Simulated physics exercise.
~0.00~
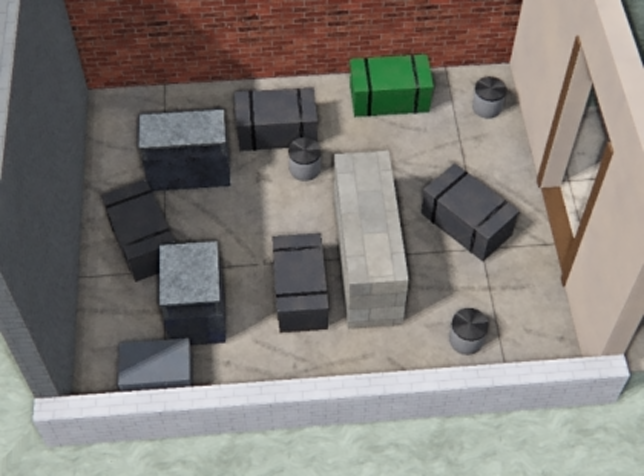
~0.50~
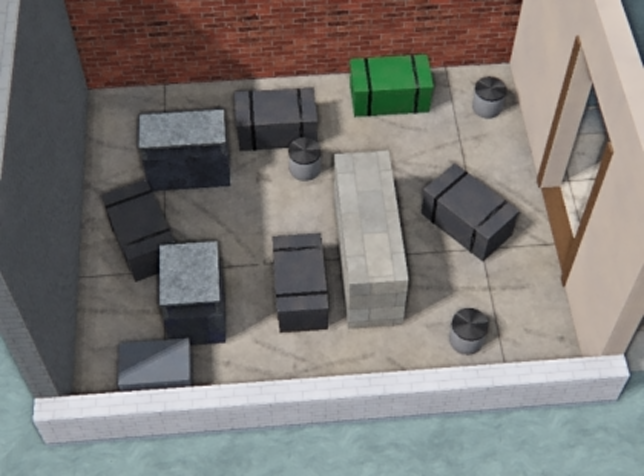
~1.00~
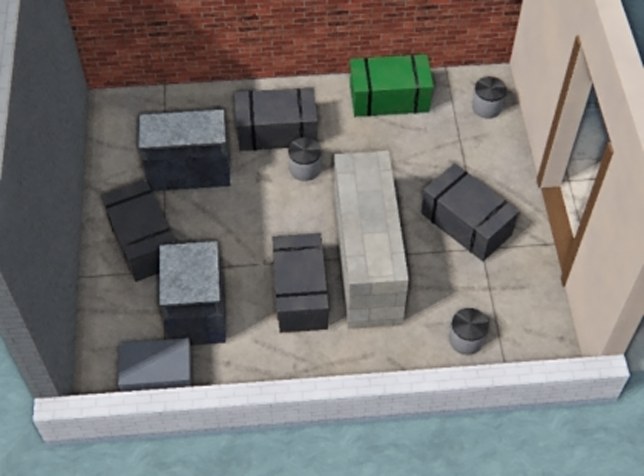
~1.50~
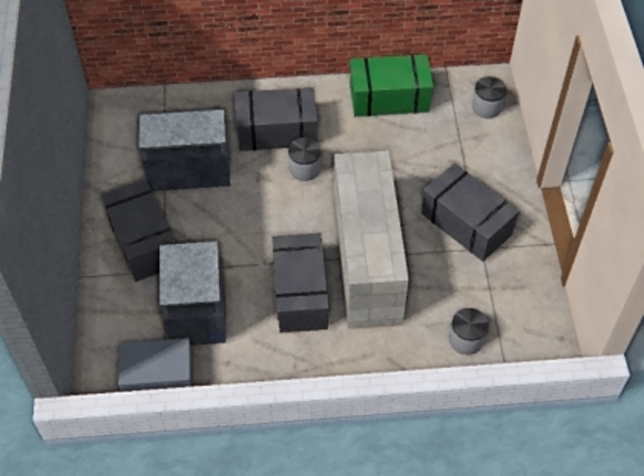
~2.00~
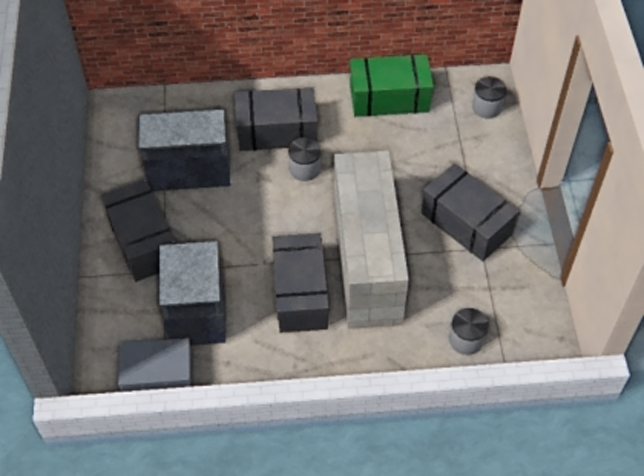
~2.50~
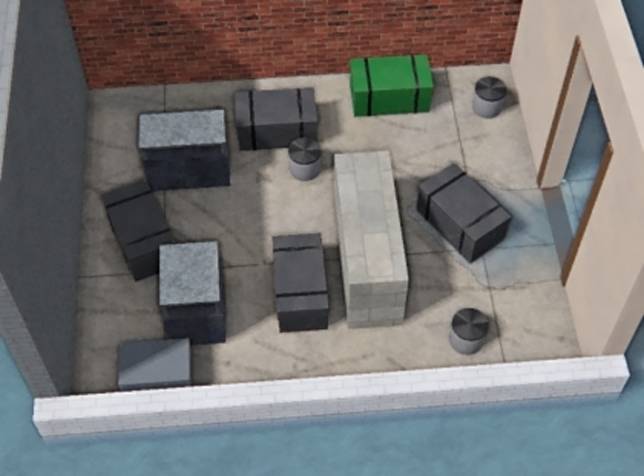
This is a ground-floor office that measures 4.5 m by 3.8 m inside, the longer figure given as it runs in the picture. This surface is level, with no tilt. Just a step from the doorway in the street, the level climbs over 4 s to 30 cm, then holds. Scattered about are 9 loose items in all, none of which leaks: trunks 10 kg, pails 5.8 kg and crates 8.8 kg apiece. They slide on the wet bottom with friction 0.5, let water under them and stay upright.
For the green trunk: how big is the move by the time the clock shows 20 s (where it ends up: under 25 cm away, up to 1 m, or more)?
Watch - it'll glide a little way.
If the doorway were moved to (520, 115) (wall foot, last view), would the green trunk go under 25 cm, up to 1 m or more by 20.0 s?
The green trunk covers a long distance.
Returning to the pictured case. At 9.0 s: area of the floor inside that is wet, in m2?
My estimate is roughly 16 m2.
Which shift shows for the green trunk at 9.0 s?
Close to 100 cm.
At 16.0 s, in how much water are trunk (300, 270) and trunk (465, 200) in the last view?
Around 18 cm and 15 cm.
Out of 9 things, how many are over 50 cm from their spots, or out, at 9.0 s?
By that time the total stands at 6.
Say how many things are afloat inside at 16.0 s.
9 at that moment.
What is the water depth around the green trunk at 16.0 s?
I'd say around 16 cm.
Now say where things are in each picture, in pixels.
The first frame shows the green trunk at (391, 73) rests on the ground; 0.0 m2 under water; 0 of 9 have shifted.
The second frame shows the green trunk at (391, 73) rests on the ground; 0.0 m2 under water; 0 of 9 have shifted.
The third frame shows the green trunk at (391, 73), on the bottom; water covers 0.0 m2; 0 of 9 have shifted.
The fourth frame shows the green trunk at (391, 73) rests on the ground; water covers 0.0 m2; 0 of 9 have shifted.
The fifth frame shows the green trunk at (391, 73) rests on the ground; water covers 0.2 m2; 0 of 9 have shifted.
The sixth frame shows the green trunk at (391, 73) rests on the ground; water covers 0.7 m2; 1 of 9 have shifted.
After 4.0 s the green trunk is near (391, 73), 0.0 m from its start, aground; 1 afloat.
After 9.0 s the green trunk is near (481, 98), 0.9 m from its start, afloat; 8 afloat.
After 16.0 s the green trunk is near (432, 93), 0.5 m from its start, afloat; 9 afloat.
After 20.0 s the green trunk is near (429, 108), 0.7 m from its start, afloat; 9 afloat.
